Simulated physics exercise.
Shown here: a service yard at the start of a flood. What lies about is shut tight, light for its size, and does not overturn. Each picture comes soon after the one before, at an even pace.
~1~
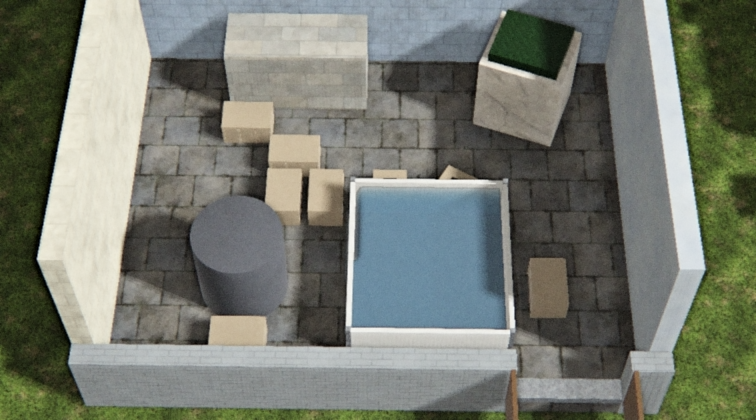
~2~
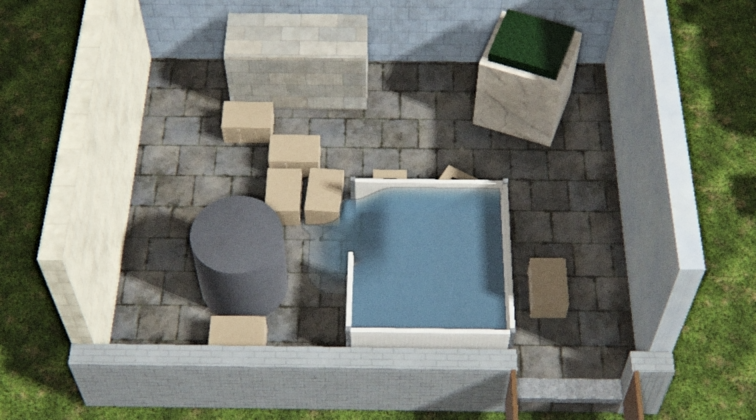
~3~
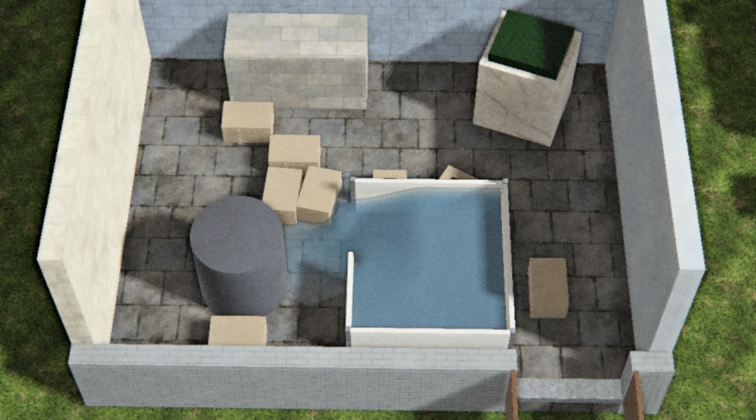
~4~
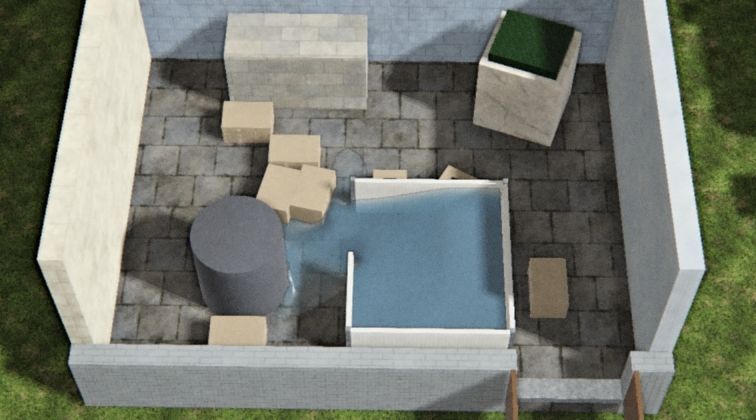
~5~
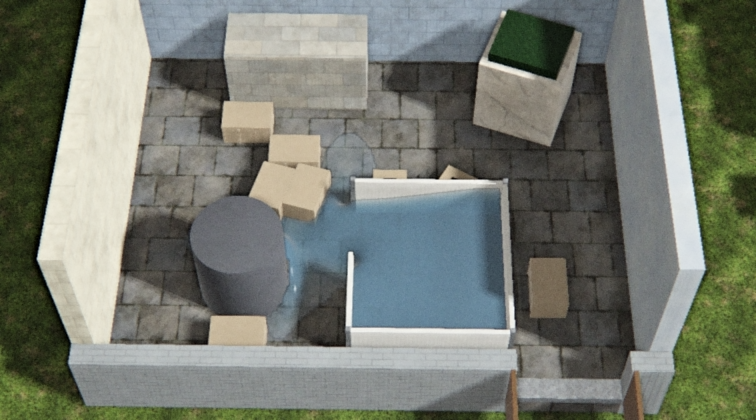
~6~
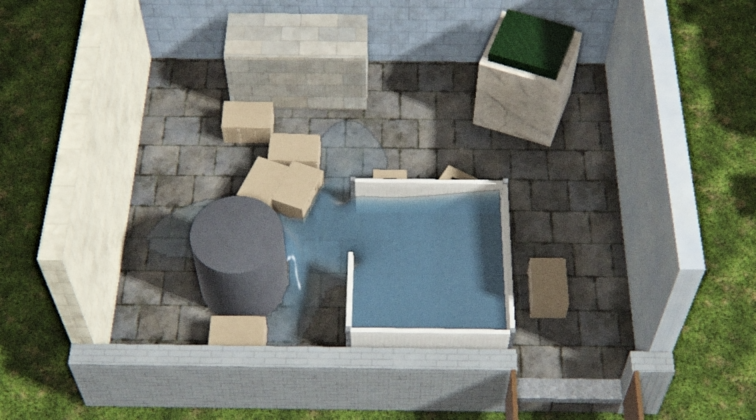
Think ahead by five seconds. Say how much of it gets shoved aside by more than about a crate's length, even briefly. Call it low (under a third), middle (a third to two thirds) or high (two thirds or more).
Middle.
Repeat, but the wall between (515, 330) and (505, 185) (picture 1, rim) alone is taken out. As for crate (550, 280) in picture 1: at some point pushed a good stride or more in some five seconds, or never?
The way I see it, it made the full stretch.
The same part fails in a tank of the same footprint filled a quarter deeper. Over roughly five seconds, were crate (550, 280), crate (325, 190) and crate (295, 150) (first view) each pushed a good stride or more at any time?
In that order: Under that, pushed that far, that far or more.
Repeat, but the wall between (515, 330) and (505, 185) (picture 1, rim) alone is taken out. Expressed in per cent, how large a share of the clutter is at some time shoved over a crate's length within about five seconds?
Around 10 per cent.
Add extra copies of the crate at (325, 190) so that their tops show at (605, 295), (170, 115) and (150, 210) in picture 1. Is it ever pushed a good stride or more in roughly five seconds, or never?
Outcome per entry: Stays where it is / knocked aside / knocked aside.
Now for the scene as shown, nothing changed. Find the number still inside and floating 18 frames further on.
4.
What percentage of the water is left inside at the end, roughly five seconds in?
100 %.
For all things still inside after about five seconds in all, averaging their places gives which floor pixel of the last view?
(341, 185).
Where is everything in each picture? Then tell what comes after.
The first picture shows a crate at (326, 190) rests on the ground; a crate at (283, 189), on the bottom; 0 of 8 have shifted.
The second picture shows a crate at (324, 190) rests on the ground; a crate at (283, 189), on the bottom; 0 of 8 have shifted.
The third picture shows a crate at (319, 189), on the bottom, close to its start; a crate at (281, 189) rests on the ground; 1 of 8 have shifted.
The fourth picture shows a crate at (313, 187) rests on the ground, close to its start; a crate at (278, 187) rests on the ground, close to its start; 2 of 8 have shifted.
The fifth picture shows a crate at (306, 186), on the bottom, close to its start; a crate at (271, 185), on the bottom, close to its start; 2 of 8 have shifted.
The sixth picture shows a crate at (297, 185) rests on the ground, a stride from its start; a crate at (263, 181) rests on the ground, close to its start; 2 of 8 have shifted.
A moment on, 2 of 8 are well off their spots; 1 afloat.
Next, 3 of 8 are well off their spots; 1 afloat.
Later, 3 of 8 are well off their spots; 4 afloat.
In the end, 5 of 8 are well off their spots, and 5 have been at some point; 3 afloat.
